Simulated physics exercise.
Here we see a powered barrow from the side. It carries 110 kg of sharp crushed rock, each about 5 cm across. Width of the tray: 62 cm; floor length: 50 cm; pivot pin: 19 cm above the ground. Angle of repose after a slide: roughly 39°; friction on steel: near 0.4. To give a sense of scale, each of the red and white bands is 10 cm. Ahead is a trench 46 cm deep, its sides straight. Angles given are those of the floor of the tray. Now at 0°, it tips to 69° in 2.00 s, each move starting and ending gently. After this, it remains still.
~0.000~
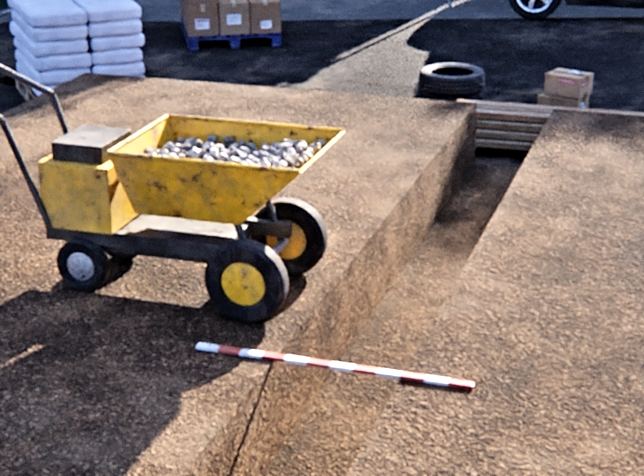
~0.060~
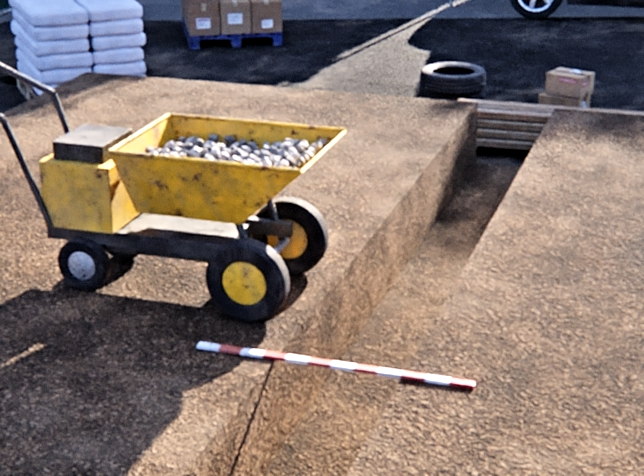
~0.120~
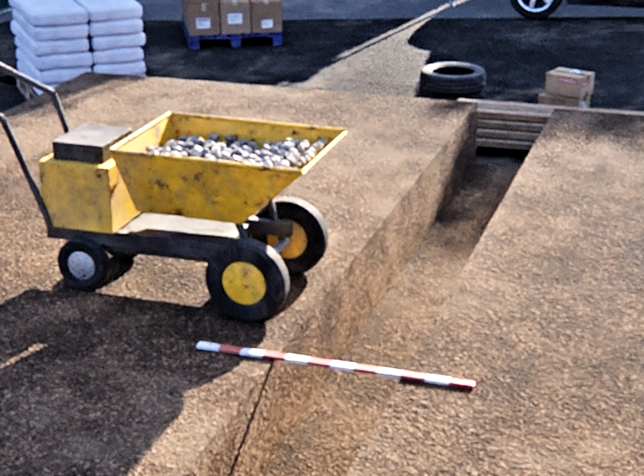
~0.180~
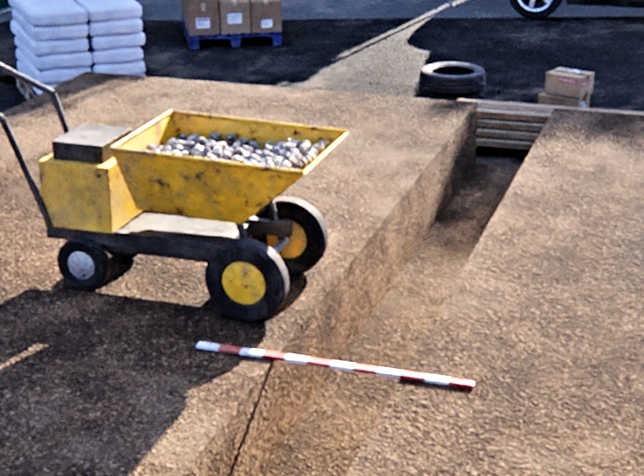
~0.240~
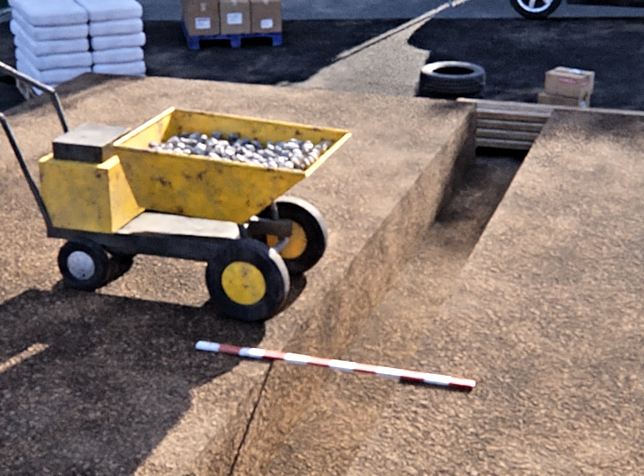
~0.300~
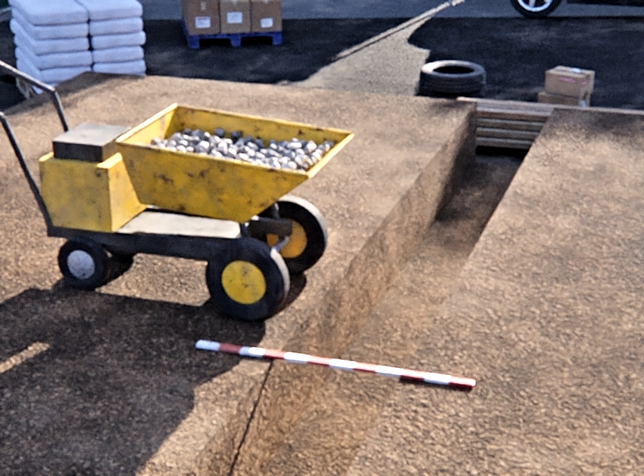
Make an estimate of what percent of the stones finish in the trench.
About 80 percent.
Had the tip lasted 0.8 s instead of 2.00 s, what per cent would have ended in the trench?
In that case some 65 per cent.
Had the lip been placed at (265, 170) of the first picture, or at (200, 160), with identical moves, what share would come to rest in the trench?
The first gives about 100 percent and the second about 100 percent.
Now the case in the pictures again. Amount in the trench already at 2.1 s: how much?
By then, around 35 percent.
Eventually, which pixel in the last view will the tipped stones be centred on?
Somewhere around (411, 384) in the last picture.
After 1.5 s the floor is at 58°; 100 % in the tray; the foremost stones are at (387, 258).
After 2.1 s the floor is at 69°; 56 % in the tray, 35 % in the trench, 9 % past the trench; the foremost stones are at (469, 315).
After 2.5 s the floor is at 69°; 21 % in the tray, 59 % in the trench, 20 % past the trench; the foremost stones are at (540, 313).
After 4.4 s the floor is at 69°; 0 % in the tray, 80 % in the trench, 20 % past the trench; the foremost stones are at (552, 314).
